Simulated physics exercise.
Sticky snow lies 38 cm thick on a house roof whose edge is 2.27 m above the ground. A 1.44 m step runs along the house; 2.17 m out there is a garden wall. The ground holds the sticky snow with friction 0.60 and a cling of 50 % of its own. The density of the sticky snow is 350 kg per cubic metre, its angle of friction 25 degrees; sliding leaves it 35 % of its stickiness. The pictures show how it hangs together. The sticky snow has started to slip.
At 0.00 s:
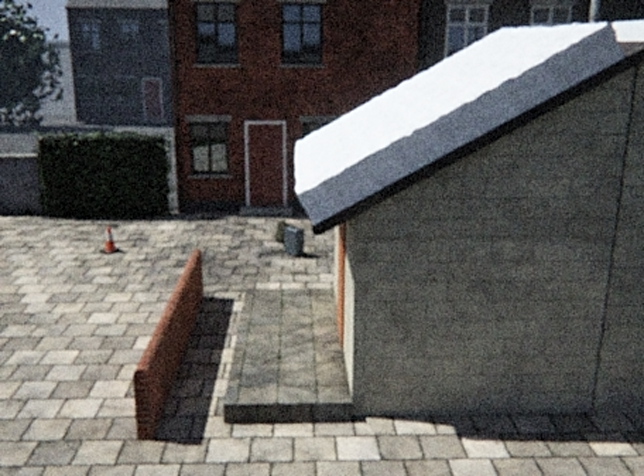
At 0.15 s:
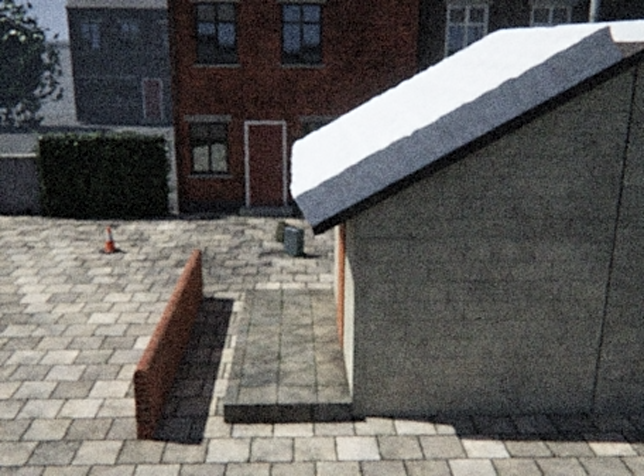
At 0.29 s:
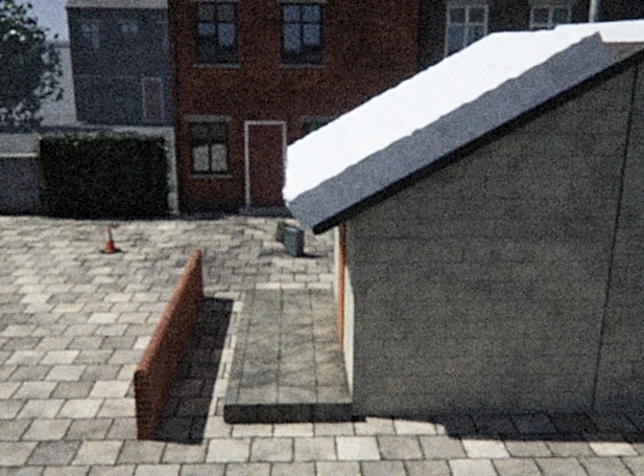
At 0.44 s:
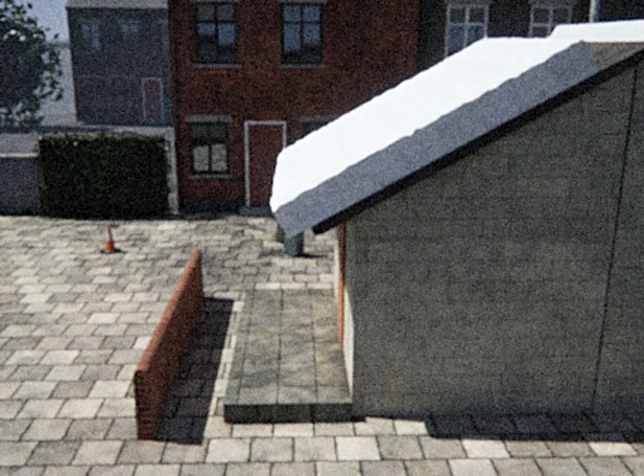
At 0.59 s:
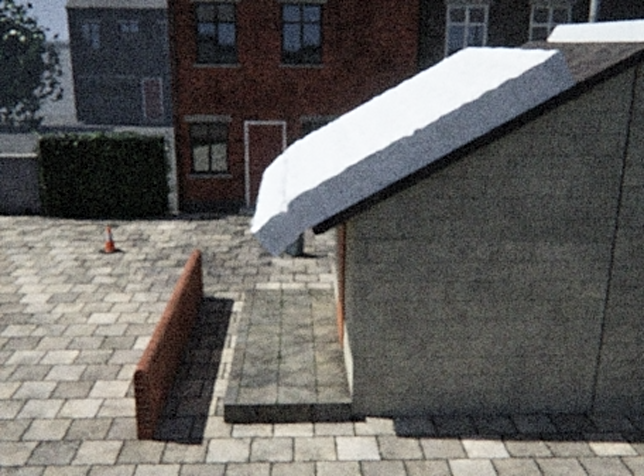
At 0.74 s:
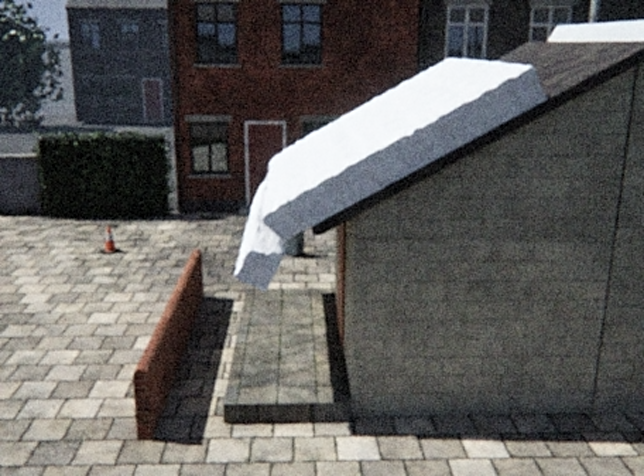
A thick slab of snow sliding down a sloping roof to the left, its front edge cracking and drooping past the eaves.
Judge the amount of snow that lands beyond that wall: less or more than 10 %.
Expect more than 10 %.
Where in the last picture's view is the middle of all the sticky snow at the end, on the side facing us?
Near (156, 397).
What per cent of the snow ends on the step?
Some 25 per cent.
After 1.15 s, 65 % is still on the roof and 0 % is past the low wall.
After 1.63 s, 4 % is still on the roof and 3 % is past the low wall.
After 2.12 s, none is still on the roof and 26 % is past the low wall.
After 2.60 s, none is still on the roof and 26 % is past the low wall.
After 2.80 s, none is still on the roof and 26 % is past the low wall.
